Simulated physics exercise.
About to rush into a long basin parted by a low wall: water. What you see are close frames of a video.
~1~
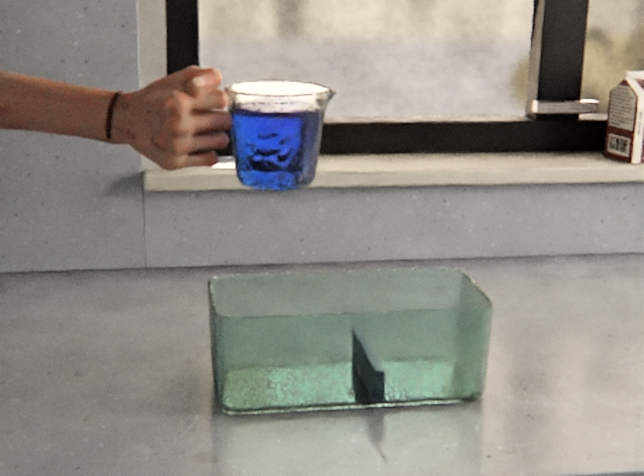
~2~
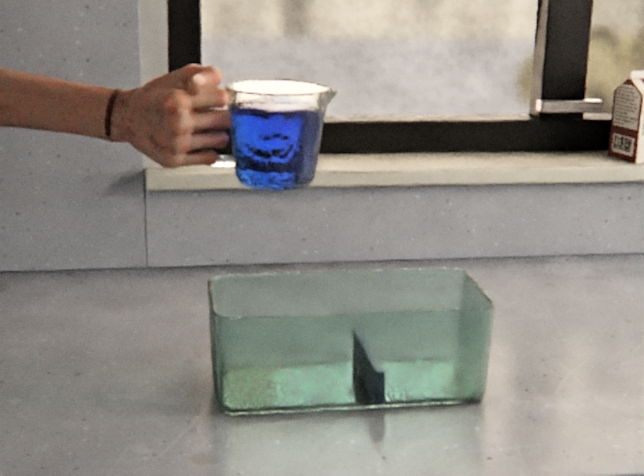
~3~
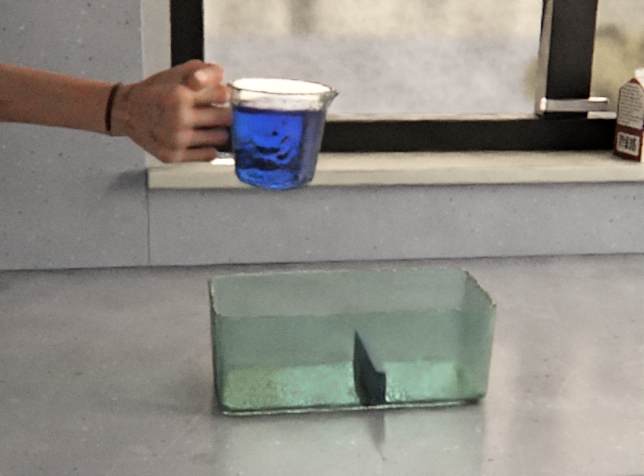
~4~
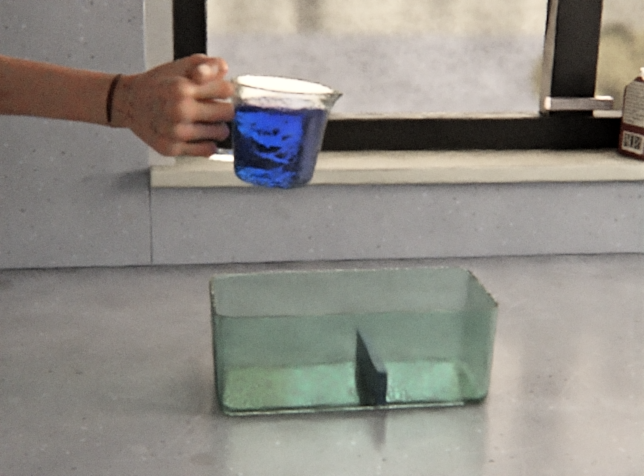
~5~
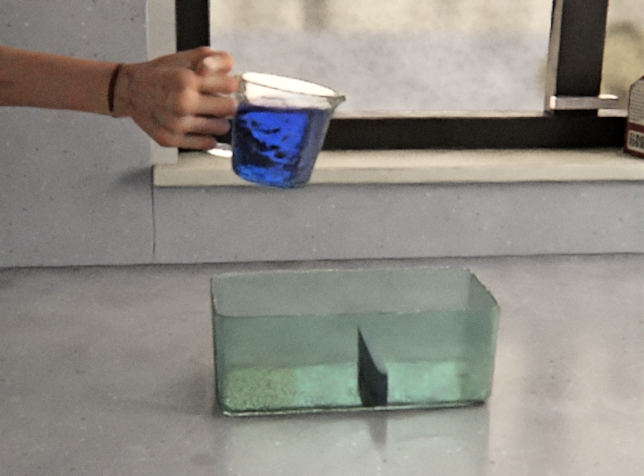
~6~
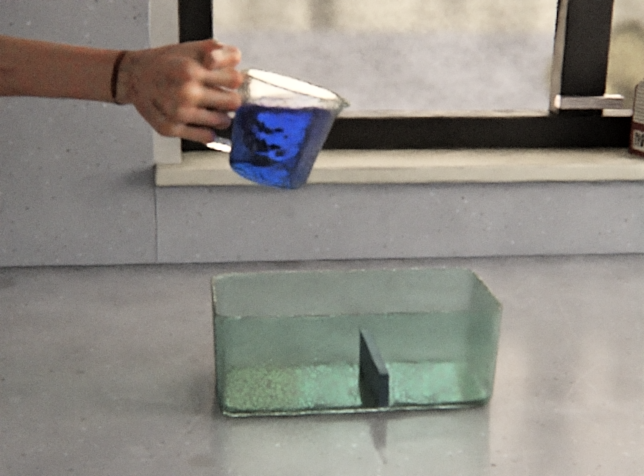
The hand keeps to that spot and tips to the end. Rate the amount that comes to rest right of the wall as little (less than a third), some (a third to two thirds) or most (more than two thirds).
Most.
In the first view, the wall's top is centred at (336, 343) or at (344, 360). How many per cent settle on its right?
In turn some 95 and 90 in a hundred.
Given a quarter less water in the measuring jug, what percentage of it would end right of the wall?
That works out to some 75 %.
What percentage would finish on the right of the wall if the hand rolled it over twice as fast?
Close to 65 out of every hundred.
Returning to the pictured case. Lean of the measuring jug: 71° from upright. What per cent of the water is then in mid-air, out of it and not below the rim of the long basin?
Share: Approx. 25 %.
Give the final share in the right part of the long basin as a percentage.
Share approx. 80 %.
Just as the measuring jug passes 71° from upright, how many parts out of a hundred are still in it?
65 per cent, roughly.
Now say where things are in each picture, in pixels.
It leans 0°; its right rim is at (337, 90); the water meets the walls at (230, 105) and (321, 105); the long basin's rim runs from (212, 298) to (478, 288); the wall's top is at (368, 350), in the first picture.
It leans 1°; its right rim is at (337, 89); the water meets the walls at (231, 104) and (321, 104), in the second picture.
It leans 3°; its right rim is at (340, 90); the water meets the walls at (232, 103) and (324, 104), in the third picture.
It leans 6°; its right rim is at (343, 92); the water meets the walls at (234, 102) and (327, 104), in the fourth picture.
It leans 10°; its right rim is at (347, 96); the water meets the walls at (237, 101) and (332, 103), in the fifth picture.
It leans 15°; its right rim is at (351, 102); the water meets the walls at (239, 102) and (338, 103), in the sixth picture.
A moment on, the measuring jug is tipped part way and 67 per cent is still to pour, 0 is left of the wall and 8 right of it.
Next, the measuring jug is tipped right over and 10 per cent is still to pour, 2 is left of the wall and 71 right of it.
Then the measuring jug is tipped right over and 0 per cent is still to pour, 17 is left of the wall and 82 right of it.
Later the measuring jug is tipped right over and 0 per cent is still to pour, 17 is left of the wall and 82 right of it.
At rest 17 per cent lies left of the wall, 82 right of it and 1 outside.
